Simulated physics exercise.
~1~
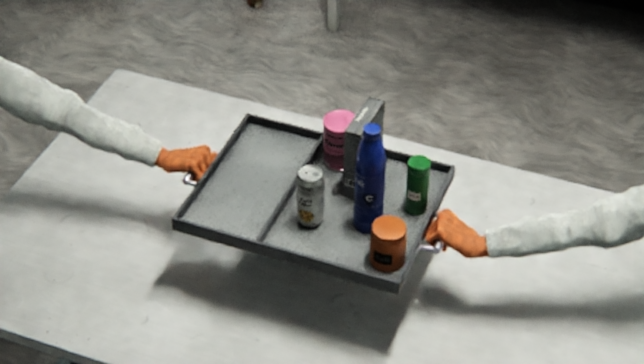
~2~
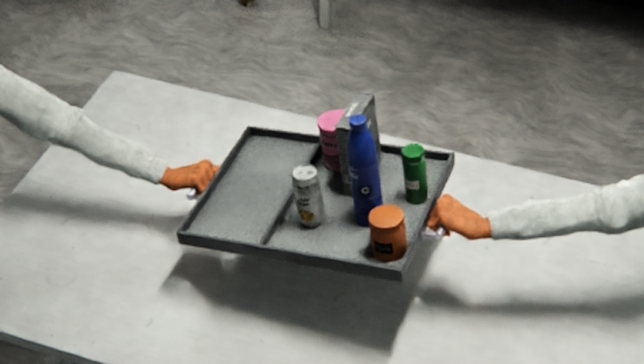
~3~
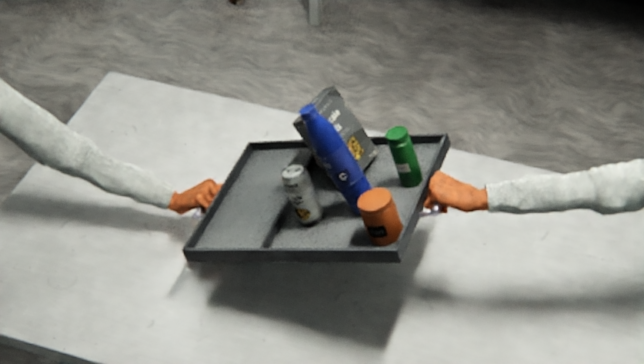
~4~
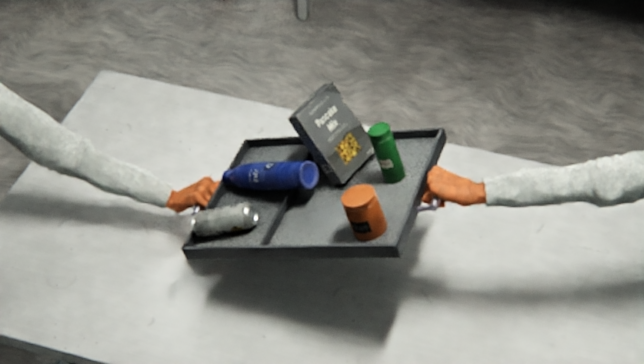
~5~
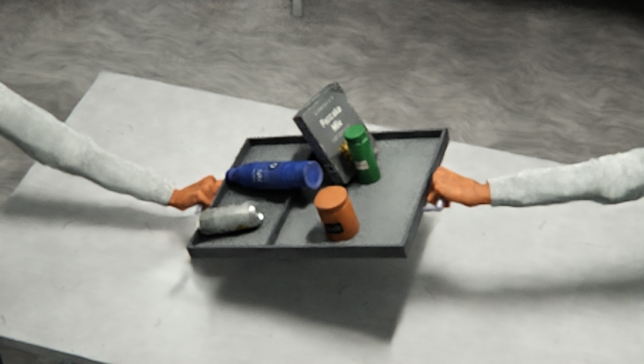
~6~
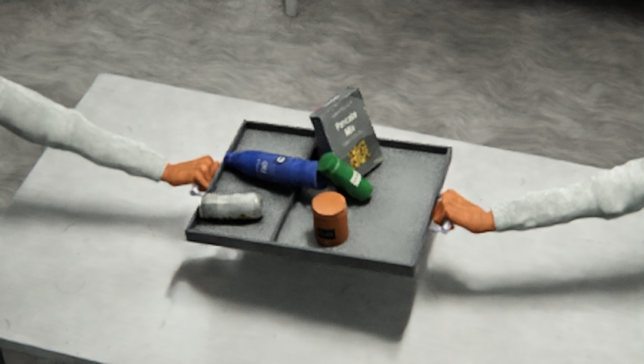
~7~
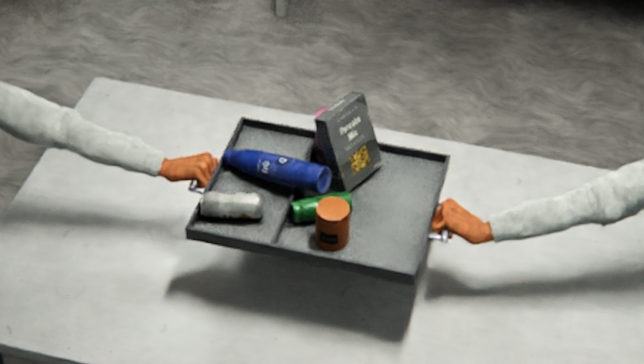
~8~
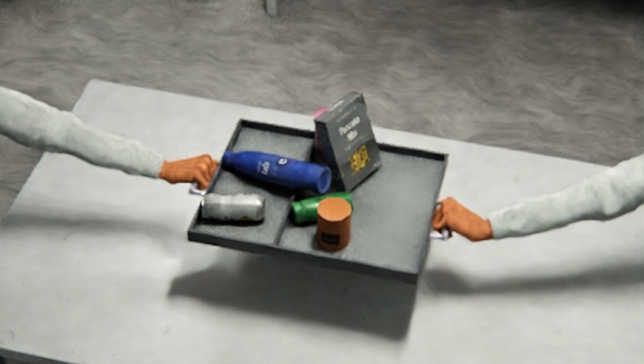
The clip shows two hands tilting a grey tray of containers down to the left, so the blue bottle and white can topple and the orange jar slides left; as the tray levels somewhat, the green shaker falls too, while the jar and grey packet stay up.
